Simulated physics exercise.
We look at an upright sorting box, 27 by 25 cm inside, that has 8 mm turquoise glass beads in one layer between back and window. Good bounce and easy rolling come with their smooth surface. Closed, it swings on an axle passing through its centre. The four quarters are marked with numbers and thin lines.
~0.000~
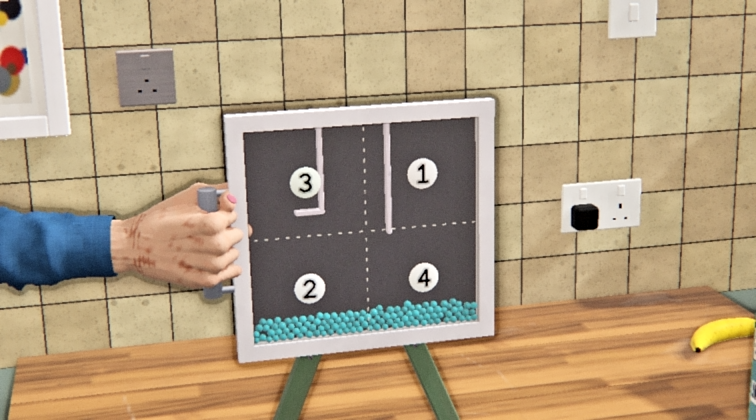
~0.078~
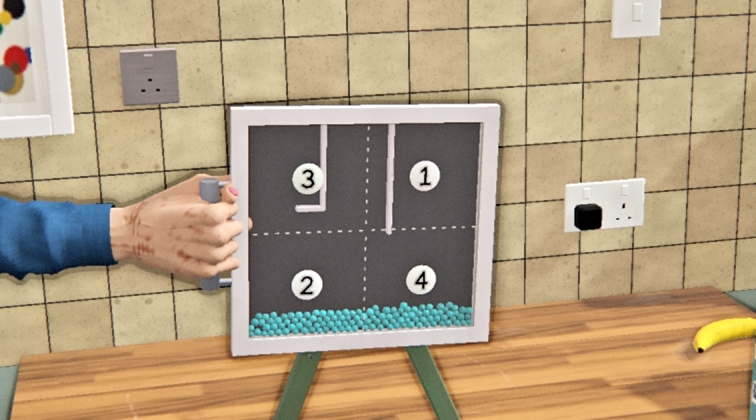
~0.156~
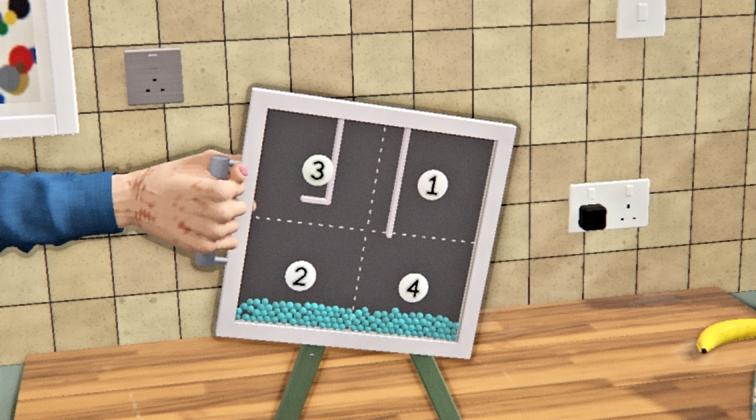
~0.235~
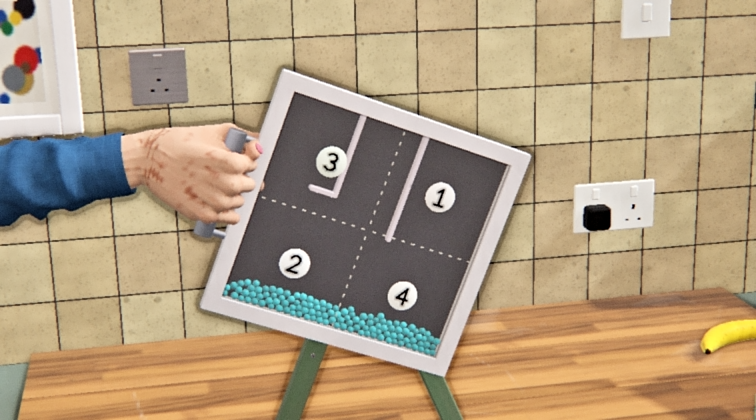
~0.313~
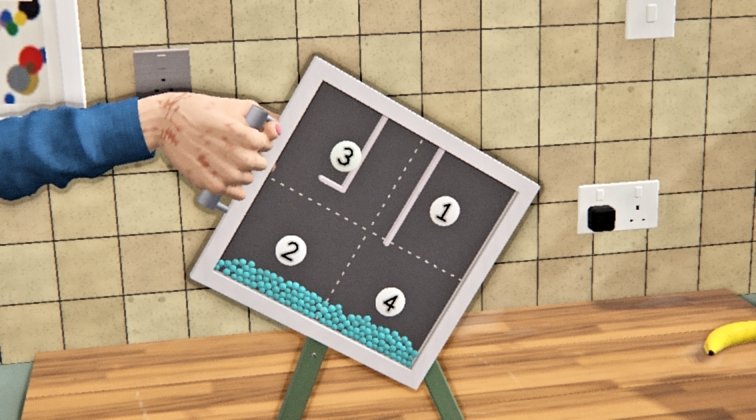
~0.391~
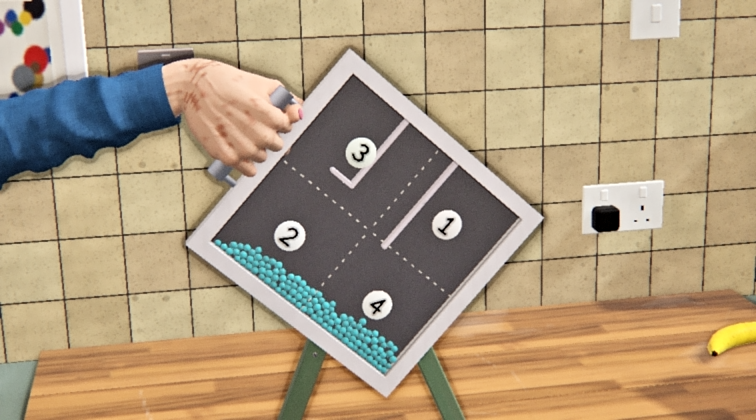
We see a hand in a blue sleeve gripping a handle on a square, numbered box on a green stand, turning it steadily clockwise from level to a steep tilt, while small turquoise beads remain spread along its bottom edge.
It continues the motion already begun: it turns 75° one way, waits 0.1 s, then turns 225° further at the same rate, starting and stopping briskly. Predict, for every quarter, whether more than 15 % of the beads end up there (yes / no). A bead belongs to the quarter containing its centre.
No. 1: No. 2: Yes. 3: No. 4: No.
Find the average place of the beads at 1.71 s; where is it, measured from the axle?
The middle sits around 10 cm left of it and 8 cm below it.
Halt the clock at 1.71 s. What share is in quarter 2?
Roughly 0 per cent.
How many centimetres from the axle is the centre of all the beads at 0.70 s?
5 cm left, 11 cm below.
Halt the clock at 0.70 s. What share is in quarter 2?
That comes to some 0 percent of the load.
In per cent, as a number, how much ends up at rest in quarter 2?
I'd estimate close to 100 per cent.
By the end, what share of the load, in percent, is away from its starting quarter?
I'd say something like 50 percent.
By 0.70 s, it stands 75° clockwise; the beads' middle is 5 cm left of and 11 cm below the centre; no. 1, 5 %, no. 4, 95 %.
By 1.71 s, it has come round 188° clockwise; the beads' middle is 10 cm left of and 8 cm below the centre; no. 1, 100 %.
By 2.62 s, it has come round 300° clockwise; the beads' middle is 3 cm right of and level with the centre; no. 1, 40 %, no. 2, 25 %, no. 4, 35 %.
Settled by 3.6 s, it has come round 300° clockwise; no. 1, 0 %, no. 2, 100 %, no. 3, 0 %, no. 4, 0 %.
